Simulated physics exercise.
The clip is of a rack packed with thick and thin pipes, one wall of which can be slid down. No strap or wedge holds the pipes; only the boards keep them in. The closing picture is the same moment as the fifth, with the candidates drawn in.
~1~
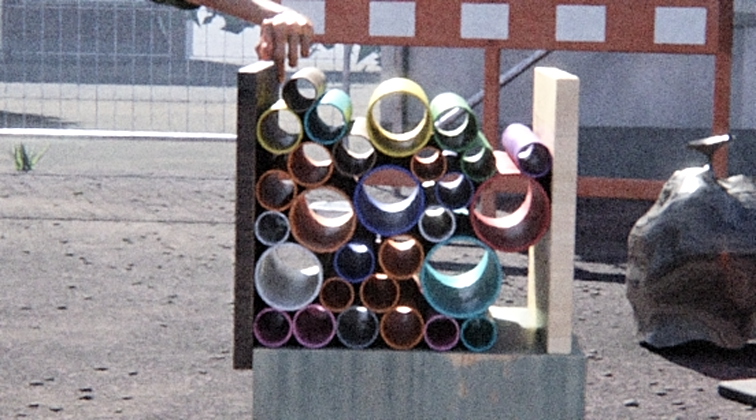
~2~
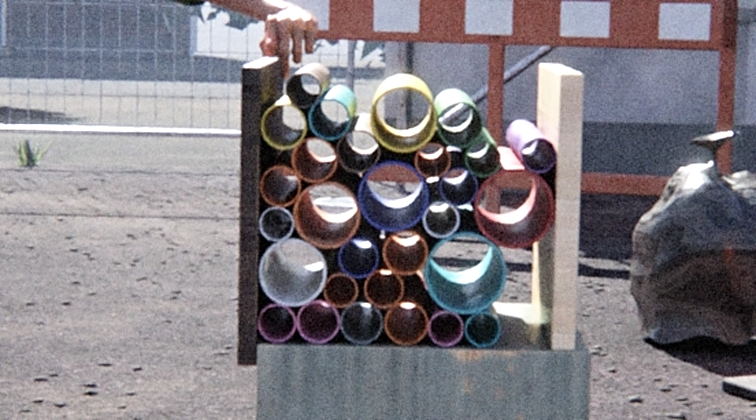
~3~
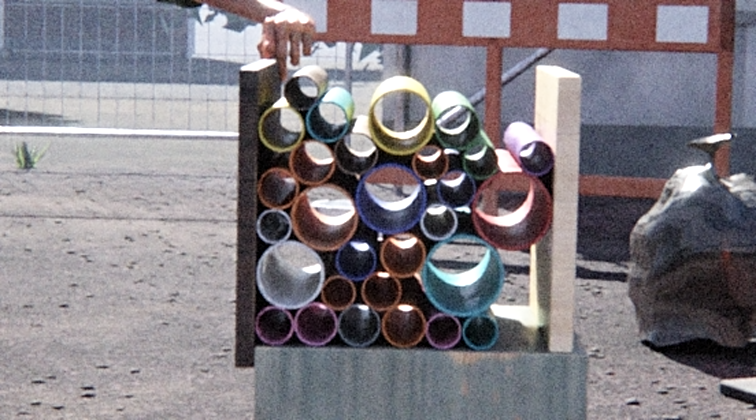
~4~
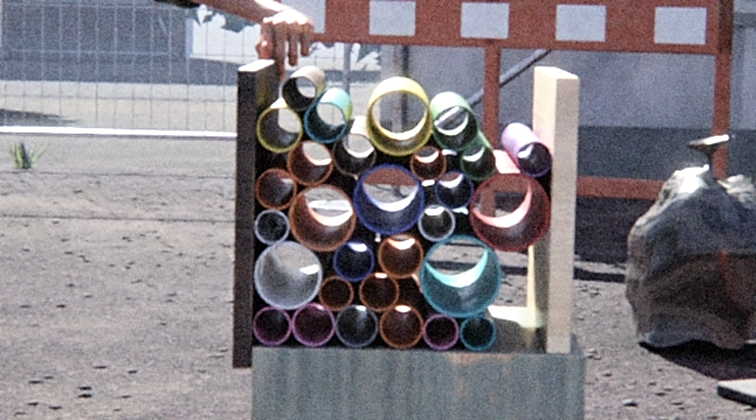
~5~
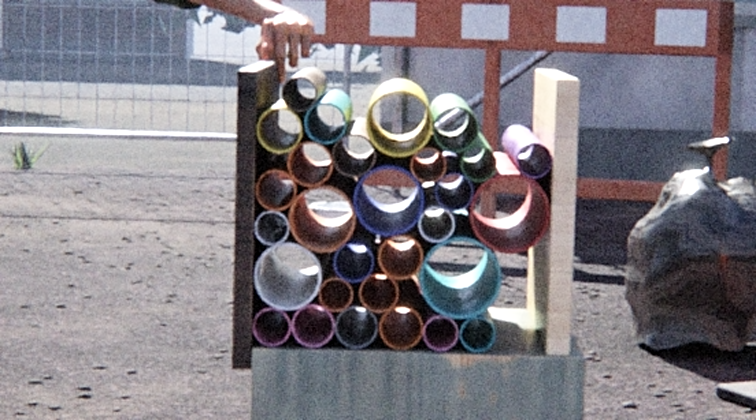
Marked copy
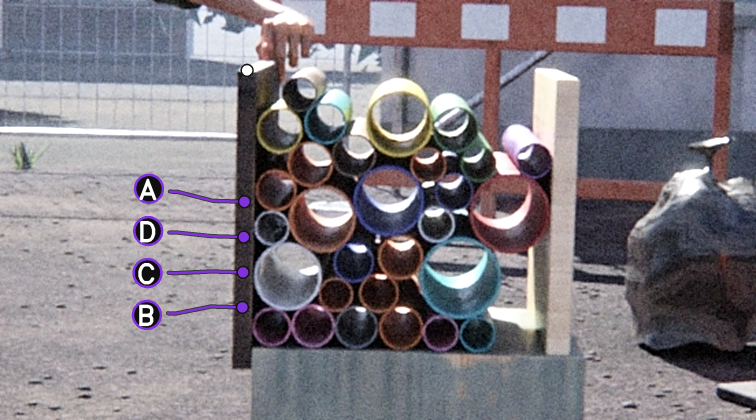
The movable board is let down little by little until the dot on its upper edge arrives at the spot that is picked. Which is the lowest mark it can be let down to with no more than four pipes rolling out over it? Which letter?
No lower than A.
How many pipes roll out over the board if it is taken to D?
It comes to five.
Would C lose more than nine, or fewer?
Fewer than nine.
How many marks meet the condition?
One of the four.
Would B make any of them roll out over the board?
Yes.
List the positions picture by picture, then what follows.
A pink pipe (273, 327); a turquoise pipe (478, 333); a blue pipe (354, 262), in the first picture.
A blue pipe (358, 258); a red pipe (515, 208), in the second picture.
A blue pipe (456, 190); a purple pipe (537, 158), in the third picture.
Side board (258, 201); a pink pipe (272, 326), in the fourth picture.
A turquoise pipe (477, 334); a blue pipe (354, 262); a red pipe (510, 213), in the fifth picture.
On the marked copy, A at (244, 202); B at (242, 307); C at (243, 272); D at (244, 237); the white dot at (247, 70).
With A. Early on, top of the board (257, 132).
Further on, top of the board (255, 200).
At the end, top of the board (255, 201), two out over the board.
As for the rest, B more than four out over the board; C more than four out over the board; D five out over the board.
